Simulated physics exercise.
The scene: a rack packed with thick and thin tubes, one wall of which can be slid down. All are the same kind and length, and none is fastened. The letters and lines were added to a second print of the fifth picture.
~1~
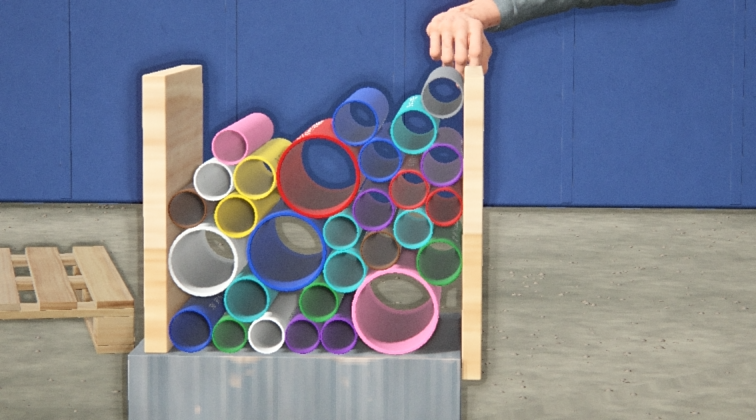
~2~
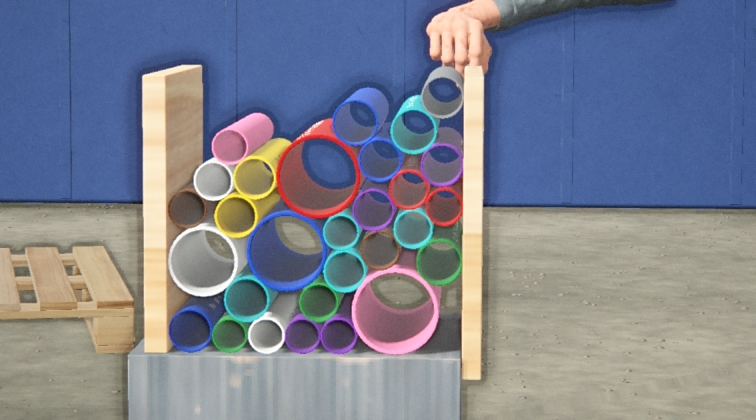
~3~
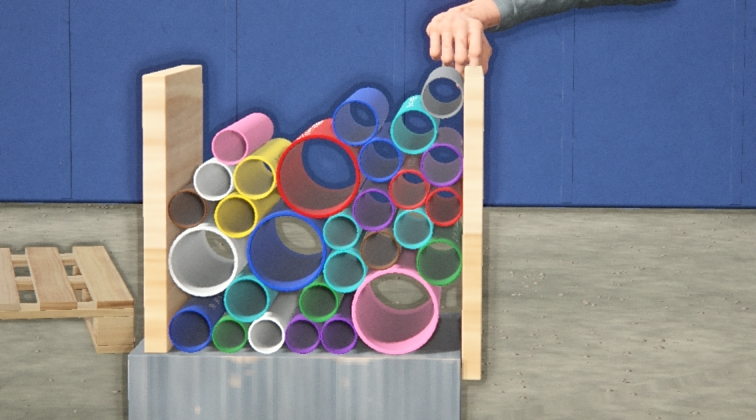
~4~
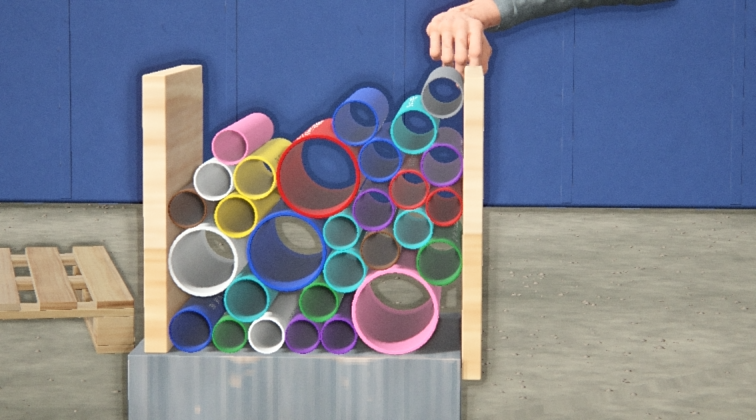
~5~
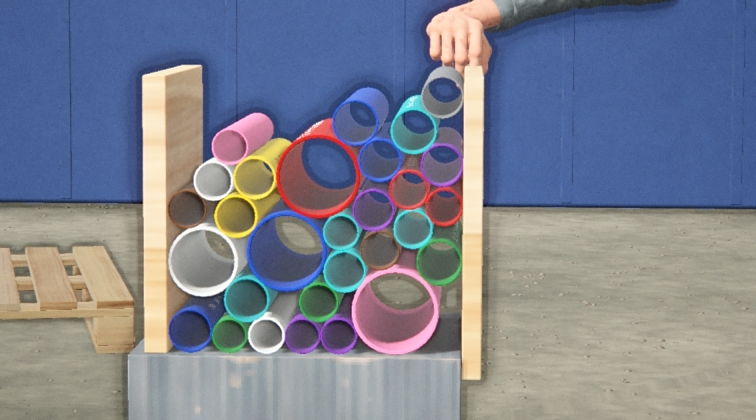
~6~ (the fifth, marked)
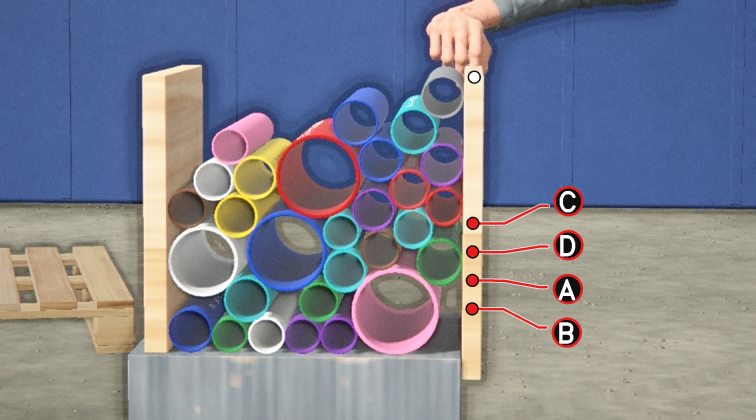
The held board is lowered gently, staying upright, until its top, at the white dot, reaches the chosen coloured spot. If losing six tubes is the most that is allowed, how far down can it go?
No lower than C.
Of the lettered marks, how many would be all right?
The number is one.
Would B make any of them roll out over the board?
Yes, at B.
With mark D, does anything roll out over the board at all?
At D: Yes.
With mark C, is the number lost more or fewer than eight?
It loses fewer than eight.
On the marked copy, A at (472, 280); B at (472, 309); C at (473, 223); D at (473, 252); the white dot at (474, 78).
Taking C. A third of the way, top of the board (464, 142).
Two thirds of the way, top of the board (463, 218).
When it is over, top of the board (463, 222), three out over the board.
As for the rest, A more than six out over the board; B more than six out over the board; D seven out over the board.
